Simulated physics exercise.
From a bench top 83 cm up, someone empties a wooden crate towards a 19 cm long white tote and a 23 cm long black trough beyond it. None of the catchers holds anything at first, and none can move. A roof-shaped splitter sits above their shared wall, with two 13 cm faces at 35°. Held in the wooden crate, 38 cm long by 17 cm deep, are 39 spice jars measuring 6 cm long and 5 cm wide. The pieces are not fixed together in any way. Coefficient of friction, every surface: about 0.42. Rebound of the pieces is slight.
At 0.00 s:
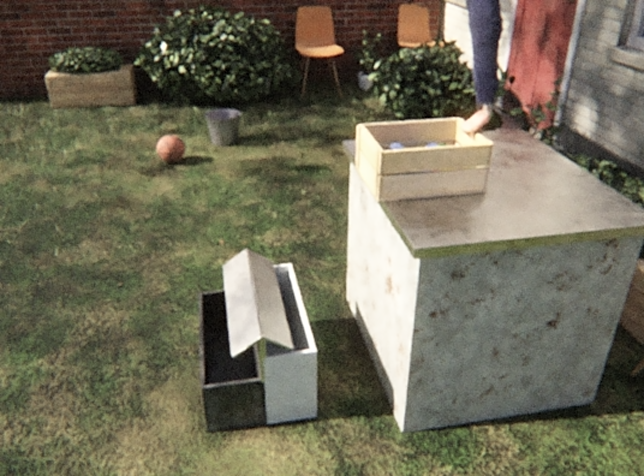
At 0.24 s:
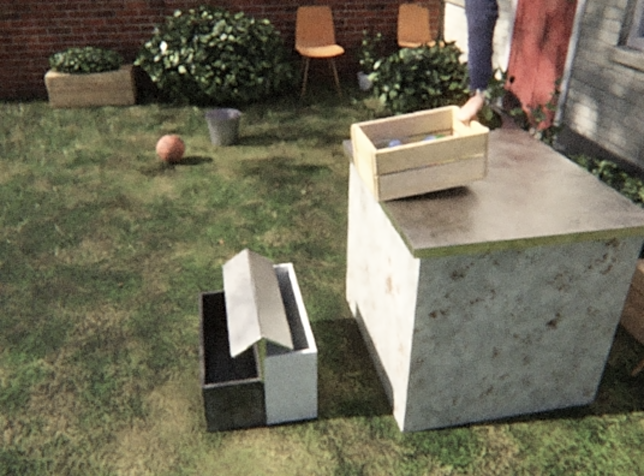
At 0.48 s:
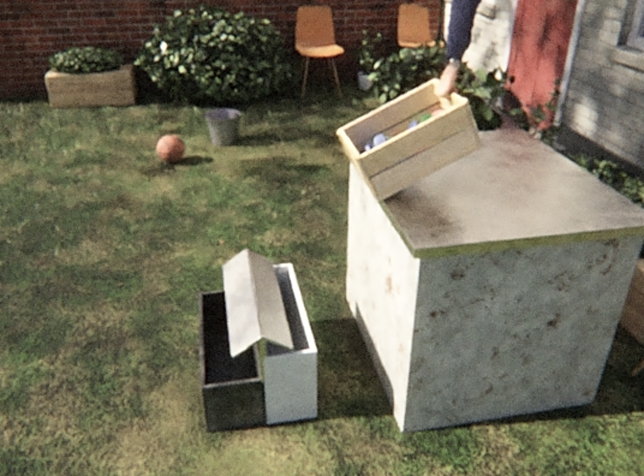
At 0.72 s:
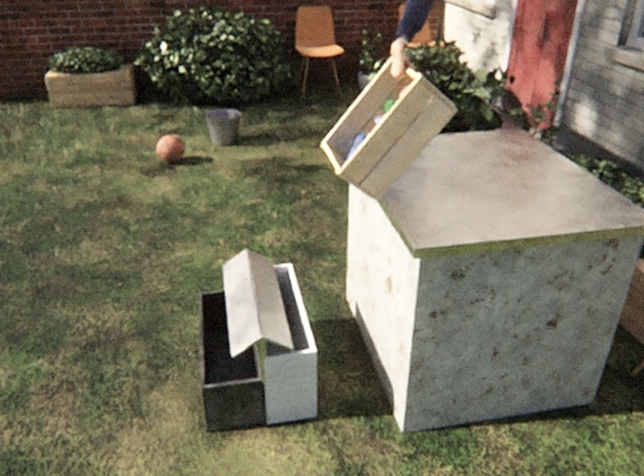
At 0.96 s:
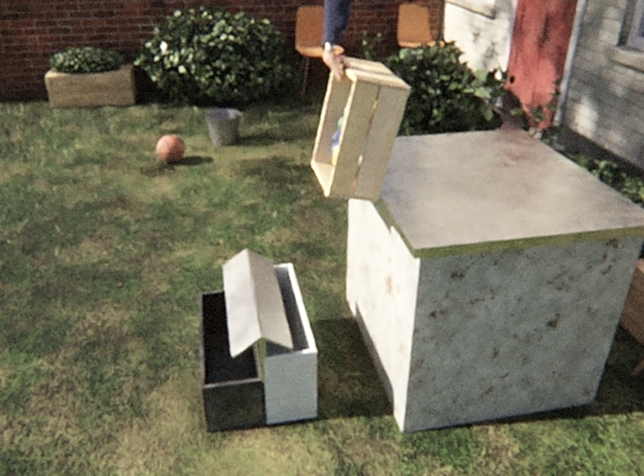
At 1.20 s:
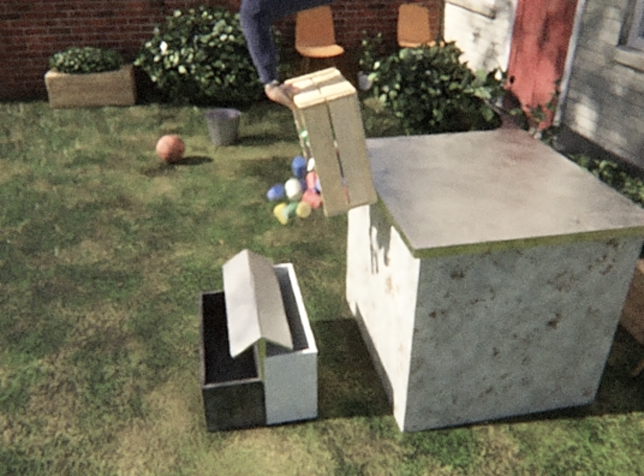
A wooden crate on a bench top was tilted up by a hand and swung over to the left until it passed upright, and a cluster of small colourful objects came tumbling out.
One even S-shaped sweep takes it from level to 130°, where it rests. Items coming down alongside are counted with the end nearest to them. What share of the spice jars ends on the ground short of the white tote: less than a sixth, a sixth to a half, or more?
One sixth up to one half of them end up on the ground short of the white tote.
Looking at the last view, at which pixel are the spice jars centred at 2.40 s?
(283, 361).
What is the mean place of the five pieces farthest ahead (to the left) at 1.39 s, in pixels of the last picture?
They'd be centred about (256, 262) in the last picture.
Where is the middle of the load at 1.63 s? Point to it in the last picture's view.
Estimated centre in the last picture: (291, 288).
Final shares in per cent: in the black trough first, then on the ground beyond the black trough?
Roughly 5 % for the first place and 10 % for the second.
After 1.39 s, tilt 119°; 15 still in the wooden crate and 24 in the air.
After 1.63 s, tilt 129°; 3 still in the wooden crate, 9 in the white tote, 1 in the black trough, 1 on the ground beyond the black trough and 25 in the air.
After 1.97 s, tilt 130°; 18 in the white tote, 1 in the black trough, 10 on the ground short of the white tote, 3 on the ground beyond the black trough and 7 in the air.
When it is over (at 2.40 s), 22 in the white tote, 1 in the black trough, 12 on the ground short of the white tote and 4 on the ground beyond the black trough. Asked share, 12 of 39, 31 per cent.
